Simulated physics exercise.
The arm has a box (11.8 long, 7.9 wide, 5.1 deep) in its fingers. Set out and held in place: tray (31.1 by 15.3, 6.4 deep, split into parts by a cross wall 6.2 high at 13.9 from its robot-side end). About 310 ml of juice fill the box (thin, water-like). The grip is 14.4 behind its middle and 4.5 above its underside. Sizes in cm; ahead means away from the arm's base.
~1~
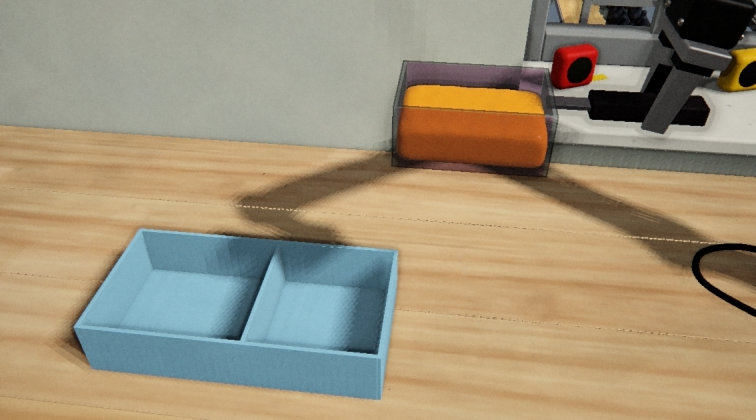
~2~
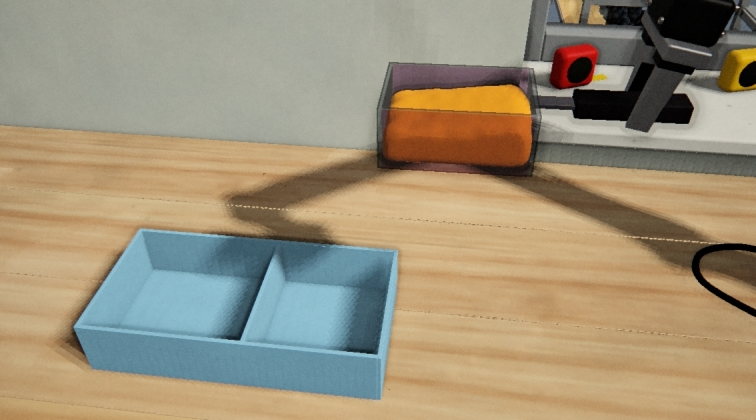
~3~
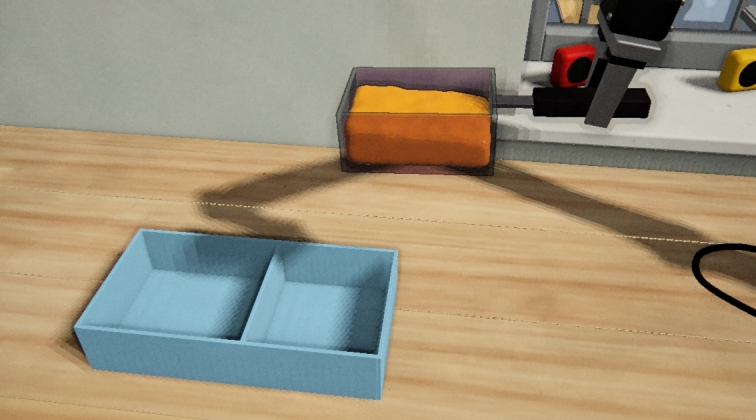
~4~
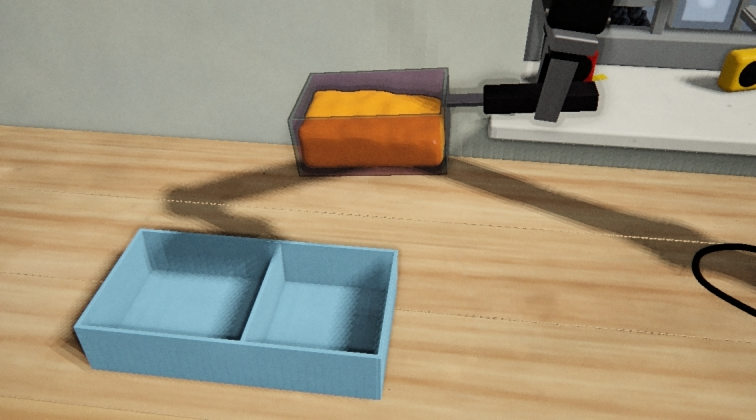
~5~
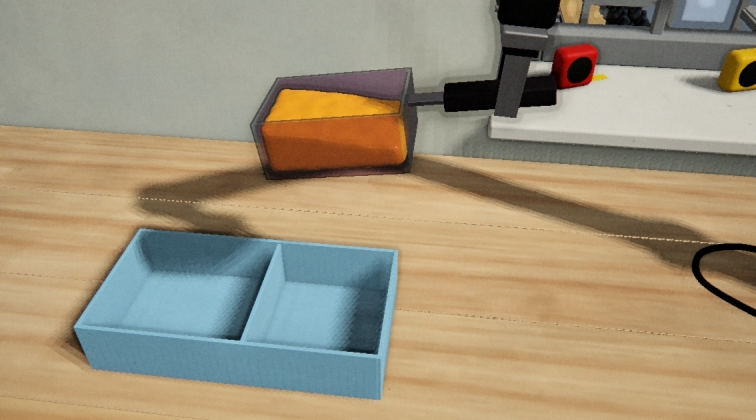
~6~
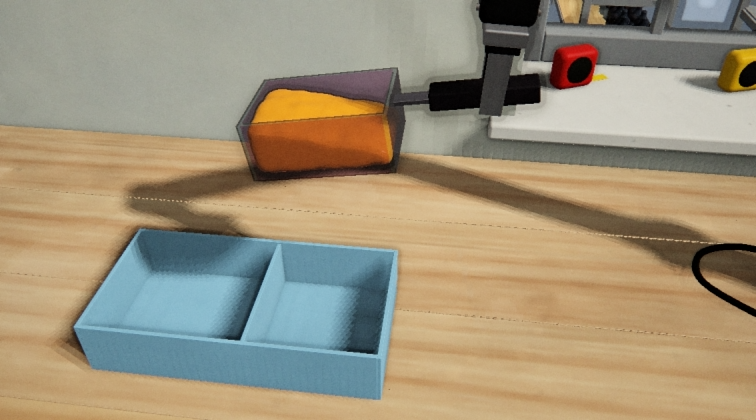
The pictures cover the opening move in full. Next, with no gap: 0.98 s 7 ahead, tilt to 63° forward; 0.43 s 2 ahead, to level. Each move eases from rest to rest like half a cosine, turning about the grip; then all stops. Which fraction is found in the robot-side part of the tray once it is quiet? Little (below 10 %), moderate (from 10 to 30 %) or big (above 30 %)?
In the robot-side part of the tray the share is moderate, from 10 to 30 %.
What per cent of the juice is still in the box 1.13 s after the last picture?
Near 30 %.
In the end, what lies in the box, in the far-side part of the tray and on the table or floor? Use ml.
Roughly 90, 150, 15 ml.
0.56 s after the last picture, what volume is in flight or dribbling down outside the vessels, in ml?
About 50 ml.
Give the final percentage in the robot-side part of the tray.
About 18 %.
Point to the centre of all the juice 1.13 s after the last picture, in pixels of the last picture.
Near (238, 287).
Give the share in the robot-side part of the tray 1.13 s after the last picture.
About 20 %.
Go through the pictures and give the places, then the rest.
The box floor at (469, 140), level; upper third of the juice around (471, 111), from x 400 to 545, top at y 90; 310 ml in the box, in the first picture.
The box floor at (456, 141), level; upper third of the juice around (475, 112), from x 385 to 530, top at y 90, in the second picture.
The box floor at (420, 143), tilted 3° forward; upper third of the juice around (416, 113), from x 345 to 490, top at y 85, in the third picture.
The box floor at (378, 144), tilted 6° forward; upper third of the juice around (374, 116), from x 300 to 445, top at y 95, in the fourth picture.
The box floor at (344, 146), tilted 8° forward; upper third of the juice around (328, 117), from x 260 to 410, top at y 90, in the fifth picture.
The box floor at (332, 147), tilted 9° forward; upper third of the juice around (312, 117), from x 250 to 400, top at y 90; 310 ml in the box, in the sixth picture.
Then, 0.56 s on, tilted 42° forward, liquid up to 21 above the table; 245 ml in the box, 20 ml in the far-side part, 45 ml in the air or running down outside.
Then, 1.13 s on, tilted 46° forward, liquid up to 85 above the table; 145 ml in the far-side part, 95 ml in the box, 65 ml in the robot-side part, 5 ml on the table or floor, 5 ml in the air or running down outside.
Then, 1.61 s on, level, liquid up to 32 above the table; 150 ml in the far-side part, 90 ml in the box, 60 ml in the robot-side part, 15 ml on the table or floor.
Then, 2.41 s on, level, liquid up to 29 above the table; 145 ml in the far-side part, 90 ml in the box, 60 ml in the robot-side part, 15 ml on the table or floor.
In the end, 145 ml in the far-side part, 90 ml in the box, 60 ml in the robot-side part, 15 ml on the table or floor. That is 19 % in the robot-side part of the tray.
